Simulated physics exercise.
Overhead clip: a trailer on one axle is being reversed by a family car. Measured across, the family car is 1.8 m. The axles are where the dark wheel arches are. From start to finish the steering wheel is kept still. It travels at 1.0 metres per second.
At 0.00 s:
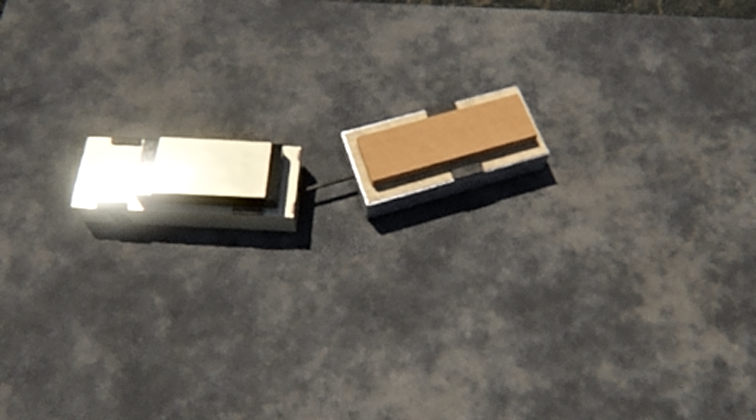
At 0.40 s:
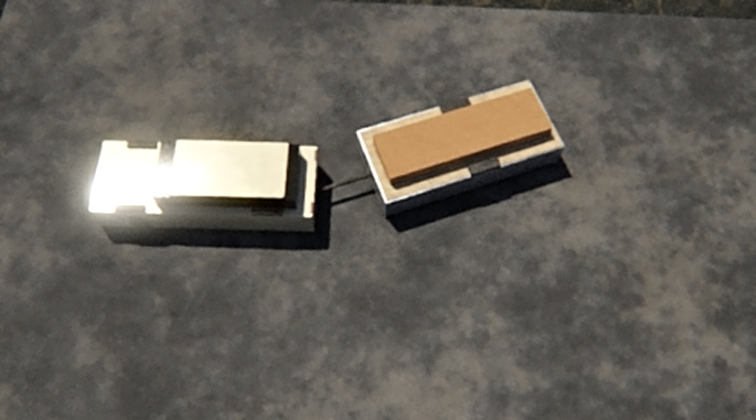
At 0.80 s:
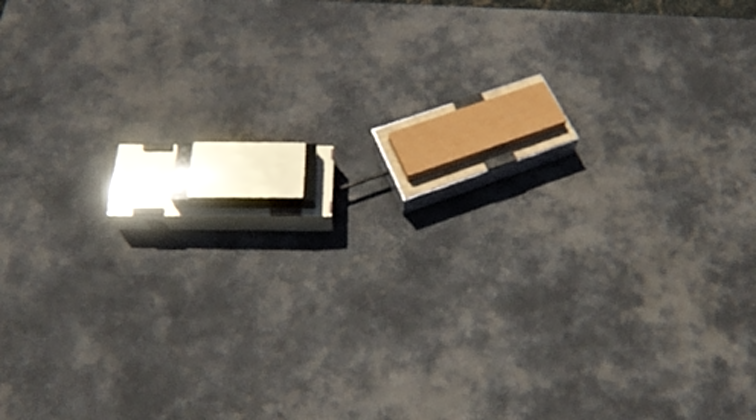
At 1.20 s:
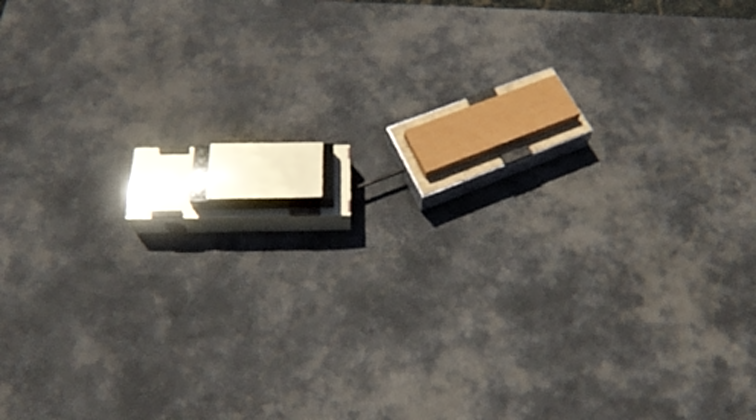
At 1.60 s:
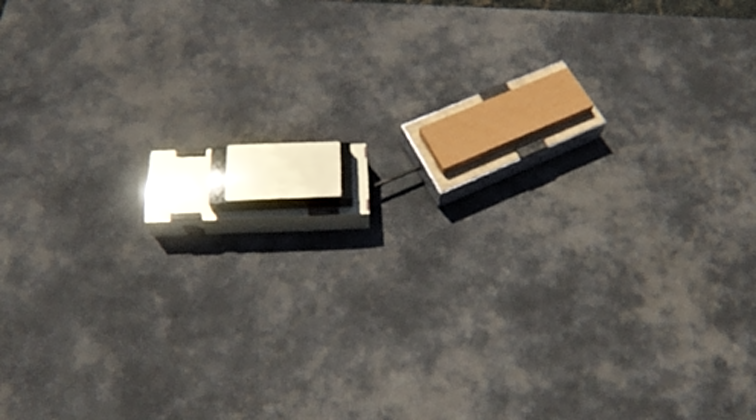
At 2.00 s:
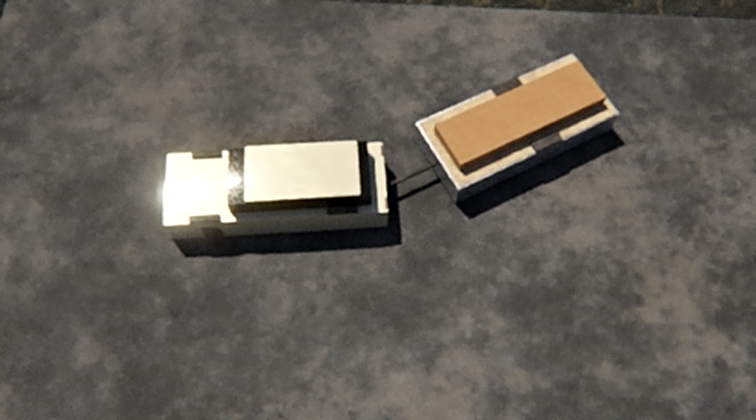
A white car slowly backed to the right across dark, mottled ground, pushing a white-edged trailer with a tan top, which edged up and to the right as the bend between them grew slightly sharper.
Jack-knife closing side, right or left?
Right.
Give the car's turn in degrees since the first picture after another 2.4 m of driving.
Close to 14 degrees in all.
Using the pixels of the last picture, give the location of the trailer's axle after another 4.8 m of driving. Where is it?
Approximate position: (639, 20).
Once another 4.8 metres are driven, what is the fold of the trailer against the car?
It sits at around 40° to its right.
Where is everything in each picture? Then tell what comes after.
Car's middle (182, 166), trailer's axle (454, 140); tail 21° to the car's right; front wheels 10° right, in the first picture.
Car's middle (199, 169), trailer's axle (469, 135); tail 21° to the car's right, in the second picture.
Car's middle (217, 170), trailer's axle (484, 131); tail 22° to the car's right, in the third picture.
Car's middle (235, 172), trailer's axle (499, 125); tail 22° to the car's right, in the fourth picture.
Car's middle (253, 173), trailer's axle (513, 120); tail 23° to the car's right, in the fifth picture.
Car's middle (271, 173), trailer's axle (527, 114); tail 24° to the car's right, in the sixth picture.
After 4.4 s, the tail is 30° to the car's right, the car has turned 15° and the trailer's axle is at (596, 71) of the last picture.
After 6.8 s, the tail is 41° to the car's right, the car has turned 23° and the trailer's axle is at (639, 20) of the last picture.
After 9.2 s, the tail is 60° to the car's right, the car has turned 31° and the trailer's axle is out of the picture; it has jack-knifed.
